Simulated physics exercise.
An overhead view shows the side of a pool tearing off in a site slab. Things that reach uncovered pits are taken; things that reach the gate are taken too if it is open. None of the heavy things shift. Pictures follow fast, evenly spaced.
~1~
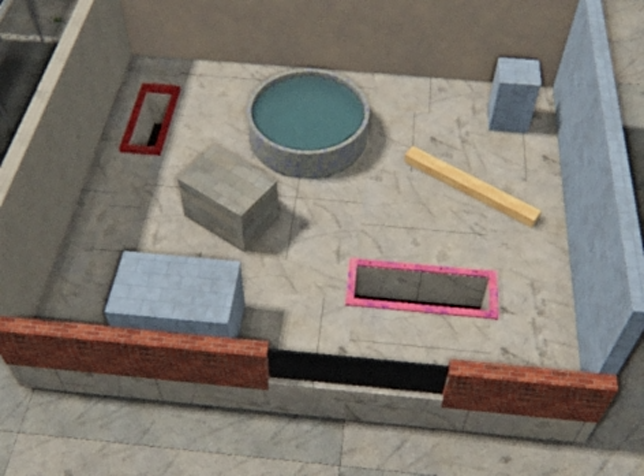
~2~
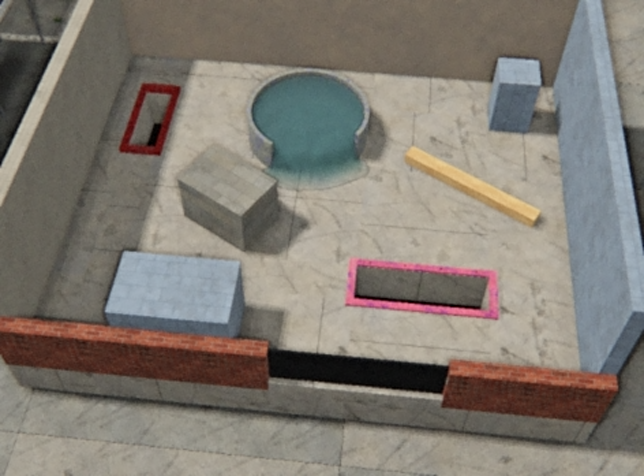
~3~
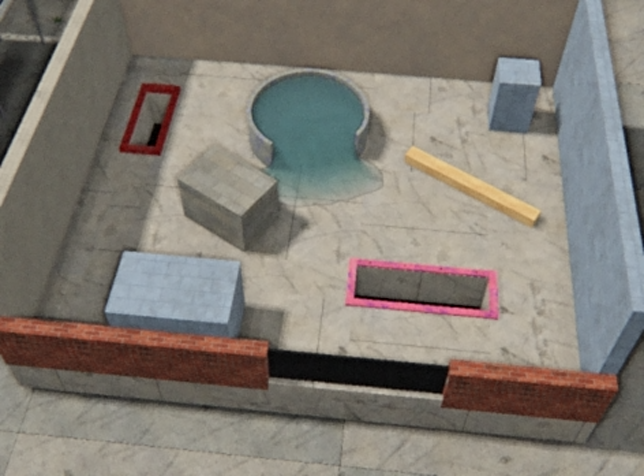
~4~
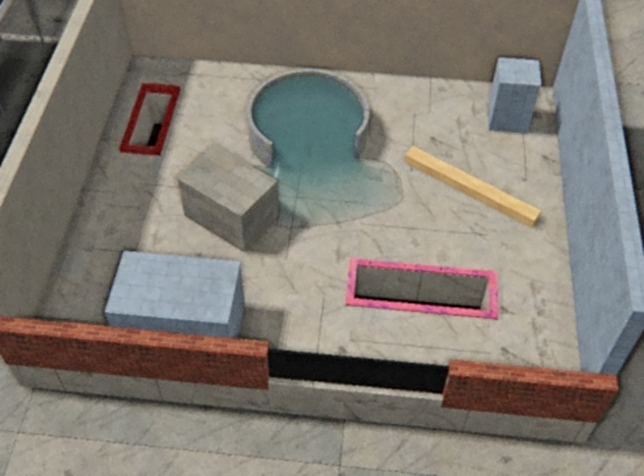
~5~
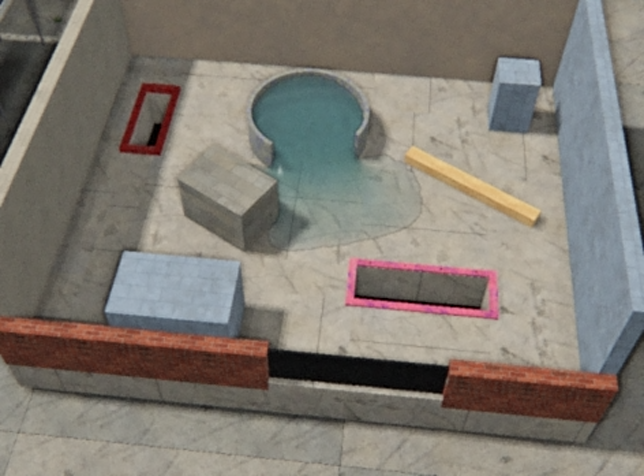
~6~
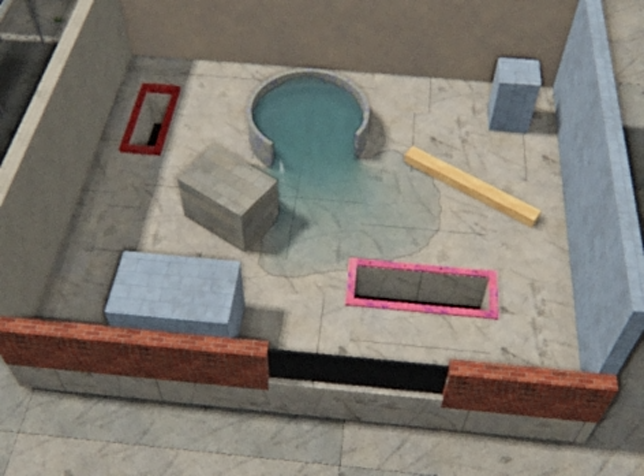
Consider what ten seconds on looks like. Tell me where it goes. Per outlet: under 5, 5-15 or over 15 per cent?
Per outlet: Gate under 5 per cent; red pit under 5 per cent; pink pit over 15 per cent.
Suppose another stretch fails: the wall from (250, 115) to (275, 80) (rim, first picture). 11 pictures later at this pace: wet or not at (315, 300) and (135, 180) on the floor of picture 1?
In order: Spared and swamped.
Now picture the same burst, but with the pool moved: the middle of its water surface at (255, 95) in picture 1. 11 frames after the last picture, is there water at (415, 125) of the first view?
Result: Unwetted.
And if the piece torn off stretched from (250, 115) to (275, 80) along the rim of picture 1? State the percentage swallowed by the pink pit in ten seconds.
Pink 0 %.
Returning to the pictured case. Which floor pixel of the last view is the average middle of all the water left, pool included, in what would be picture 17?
(320, 205).
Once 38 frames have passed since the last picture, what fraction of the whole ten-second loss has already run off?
Estimate: Some 95 %.
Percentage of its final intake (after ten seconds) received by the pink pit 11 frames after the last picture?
Estimate: Some 45 per cent.
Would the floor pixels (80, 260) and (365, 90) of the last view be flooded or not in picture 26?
As listed: Unwetted; unwetted.
A moment on, water covers 25 % of the floor; the gate 0 %, the red pit 0 %, the pink pit 3 %.
Next, water covers 35 % of the floor; the gate 0 %, the red pit 0 %, the pink pit 12 %.
Then, water covers 45 % of the floor; the gate 0 %, the red pit 0 %, the pink pit 20 %.
Later, water covers 60 % of the floor; the gate 0 %, the red pit 0 %, the pink pit 24 %.
In the end, water covers 75 % of the floor; the gate 0 %, the red pit 0 %, the pink pit 25 %.
